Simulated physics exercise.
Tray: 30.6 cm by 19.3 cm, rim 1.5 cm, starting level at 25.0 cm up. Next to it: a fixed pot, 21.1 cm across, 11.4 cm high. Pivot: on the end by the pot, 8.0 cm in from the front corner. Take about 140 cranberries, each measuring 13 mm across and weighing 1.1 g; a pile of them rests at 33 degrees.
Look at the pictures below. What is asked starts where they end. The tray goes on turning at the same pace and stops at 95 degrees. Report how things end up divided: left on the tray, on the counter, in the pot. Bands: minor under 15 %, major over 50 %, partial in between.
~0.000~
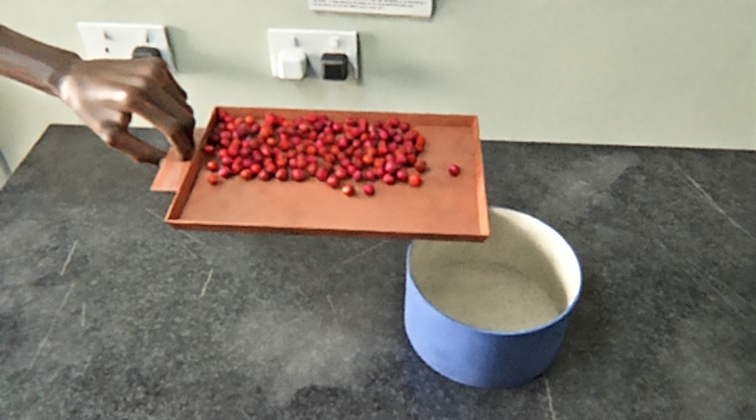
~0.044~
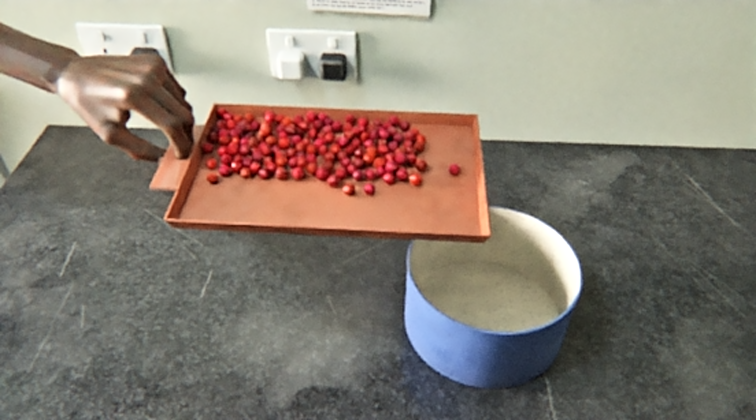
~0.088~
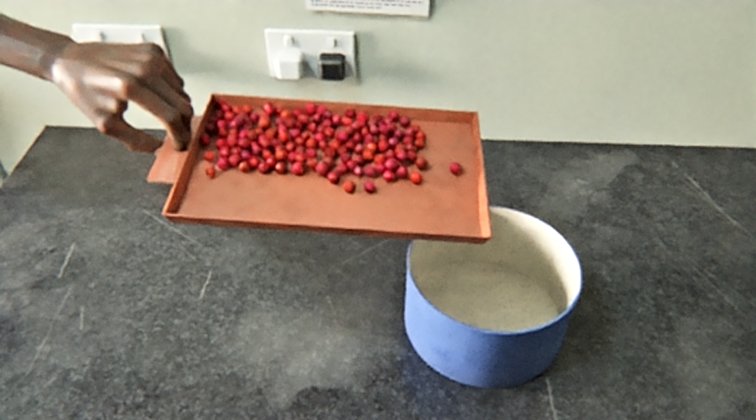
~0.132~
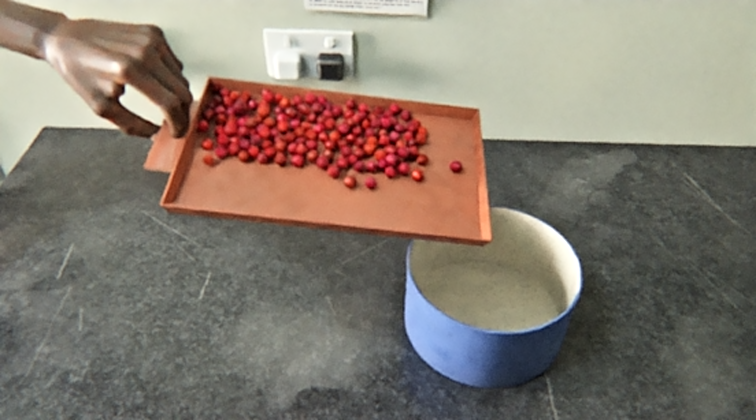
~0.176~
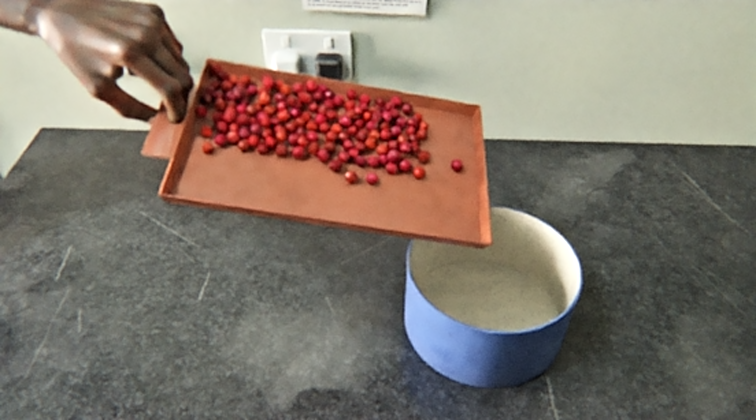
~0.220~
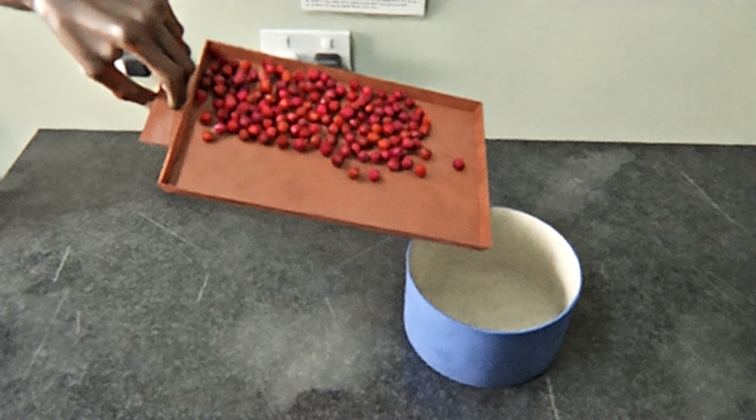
One by one: Tray: Small; counter: Large; pot: Medium.
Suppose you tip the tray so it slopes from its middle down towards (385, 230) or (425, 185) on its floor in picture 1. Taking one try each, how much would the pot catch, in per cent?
Roughly 25 % for the first direction, roughly 75 % for the second.
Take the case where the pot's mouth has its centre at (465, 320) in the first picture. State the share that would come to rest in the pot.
Something like 100 per cent would settle in it.
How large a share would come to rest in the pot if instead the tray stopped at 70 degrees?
It would be near 20 per cent.
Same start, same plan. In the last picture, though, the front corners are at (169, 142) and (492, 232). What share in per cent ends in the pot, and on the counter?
Split: Pot = 80, counter = 20.
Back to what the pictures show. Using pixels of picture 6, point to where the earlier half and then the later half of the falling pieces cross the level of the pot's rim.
The first half passes near (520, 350) and the second half near (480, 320).
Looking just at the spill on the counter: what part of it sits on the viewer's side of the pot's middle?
Share: Roughly 100 %.
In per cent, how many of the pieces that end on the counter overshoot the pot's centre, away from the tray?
70 %.
After 0.56 s, tilt 55 degrees; the tray holds 100 %, the pot 0 %.
Then, at 0.79 s, tilt 80 degrees; the tray holds 35 %, the pot 5 %.
After 1.13 s, tilt 95 degrees; the tray holds 0 %, the pot 30 %.
At rest (1.8 s), tray 0 %, counter 65 %, pot 35 %.
